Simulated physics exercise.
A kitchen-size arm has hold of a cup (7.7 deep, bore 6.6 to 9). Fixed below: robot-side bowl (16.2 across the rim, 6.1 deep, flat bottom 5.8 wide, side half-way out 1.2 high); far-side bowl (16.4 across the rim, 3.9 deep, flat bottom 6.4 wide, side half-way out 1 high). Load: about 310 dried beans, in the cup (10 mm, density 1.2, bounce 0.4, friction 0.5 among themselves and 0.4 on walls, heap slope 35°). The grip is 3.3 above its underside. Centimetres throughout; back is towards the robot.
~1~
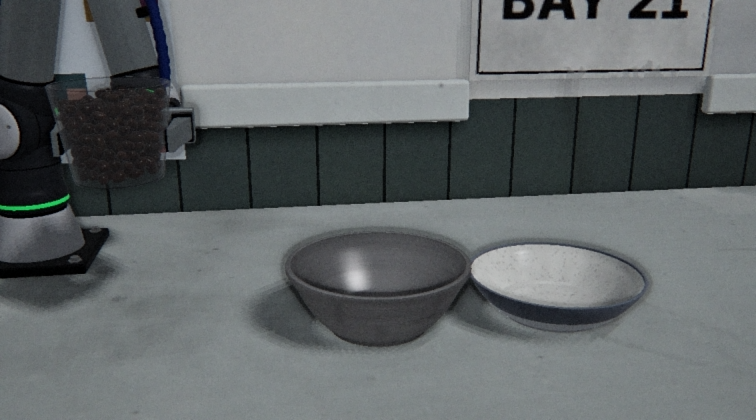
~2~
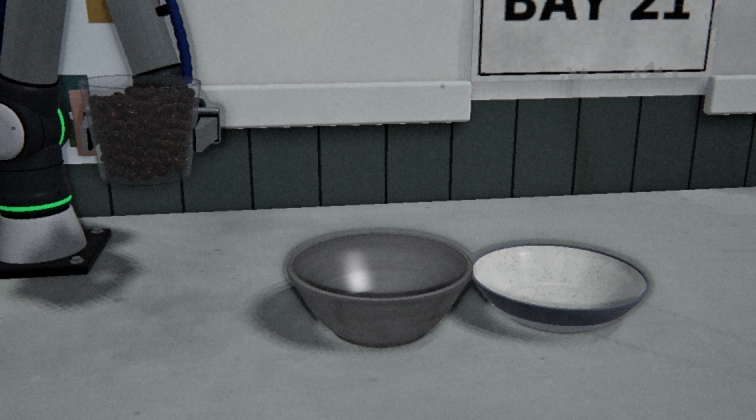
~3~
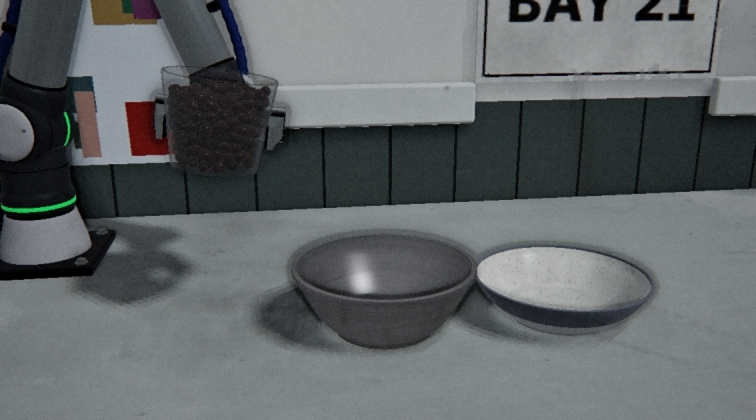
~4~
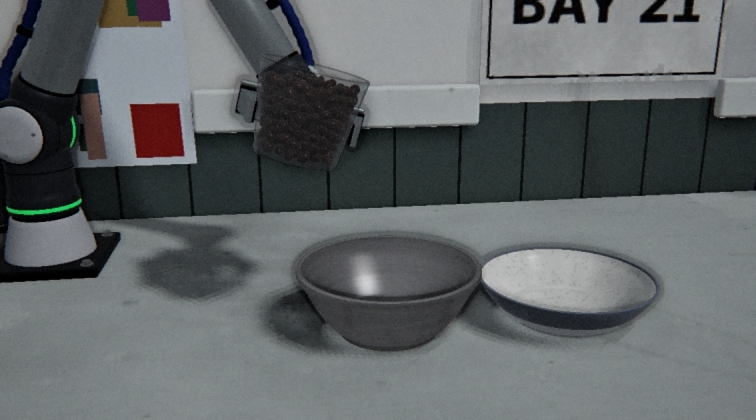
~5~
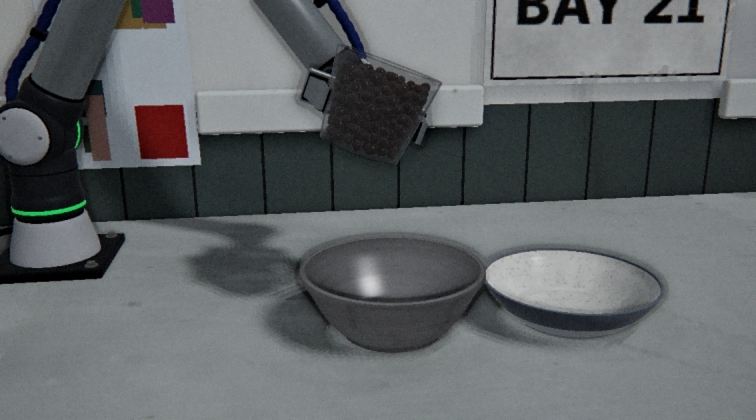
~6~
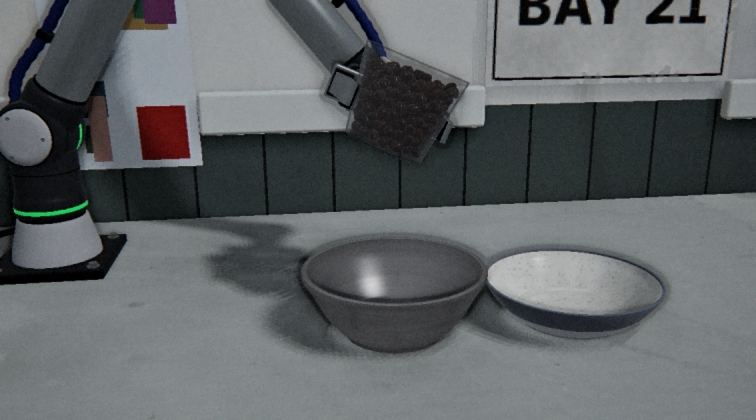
At a pale worktop by a green-panelled wall, a robot arm carrying a clear cup of brown beans rightward, gradually tilting it.
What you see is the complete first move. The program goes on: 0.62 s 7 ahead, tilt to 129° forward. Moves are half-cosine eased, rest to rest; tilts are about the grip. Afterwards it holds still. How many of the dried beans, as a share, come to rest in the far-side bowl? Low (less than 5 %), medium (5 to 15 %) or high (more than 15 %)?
Answer: High; more than 15 % of the dried beans finish in the far-side bowl.
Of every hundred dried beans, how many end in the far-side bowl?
About 100 per cent.
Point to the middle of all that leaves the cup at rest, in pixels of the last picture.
At about (568, 300).
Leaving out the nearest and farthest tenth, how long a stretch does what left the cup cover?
Roughly 8 cm.
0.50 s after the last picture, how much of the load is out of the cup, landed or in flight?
Near 20 per cent so far.
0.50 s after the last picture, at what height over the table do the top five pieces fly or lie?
About 22 cm.
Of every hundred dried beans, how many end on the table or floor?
Roughly 0 per cent.
Then, 0.25 s after the last picture, tilted 60° forward, highest piece 25 above the table; 311 in the cup.
Then, 0.50 s after the last picture, tilted 119° forward, highest piece 23 above the table; 256 in the cup, 21 in the far-side bowl, 34 in flight or on a rim.
Then, 0.82 s after the last picture, tilted 129° forward, highest piece 4 above the table; 311 in the far-side bowl.
Then, 1.87 s after the last picture, tilted 129° forward, highest piece 4 above the table; 311 in the far-side bowl.
Final count, 311 in the far-side bowl. That is 100 % in the far-side bowl.
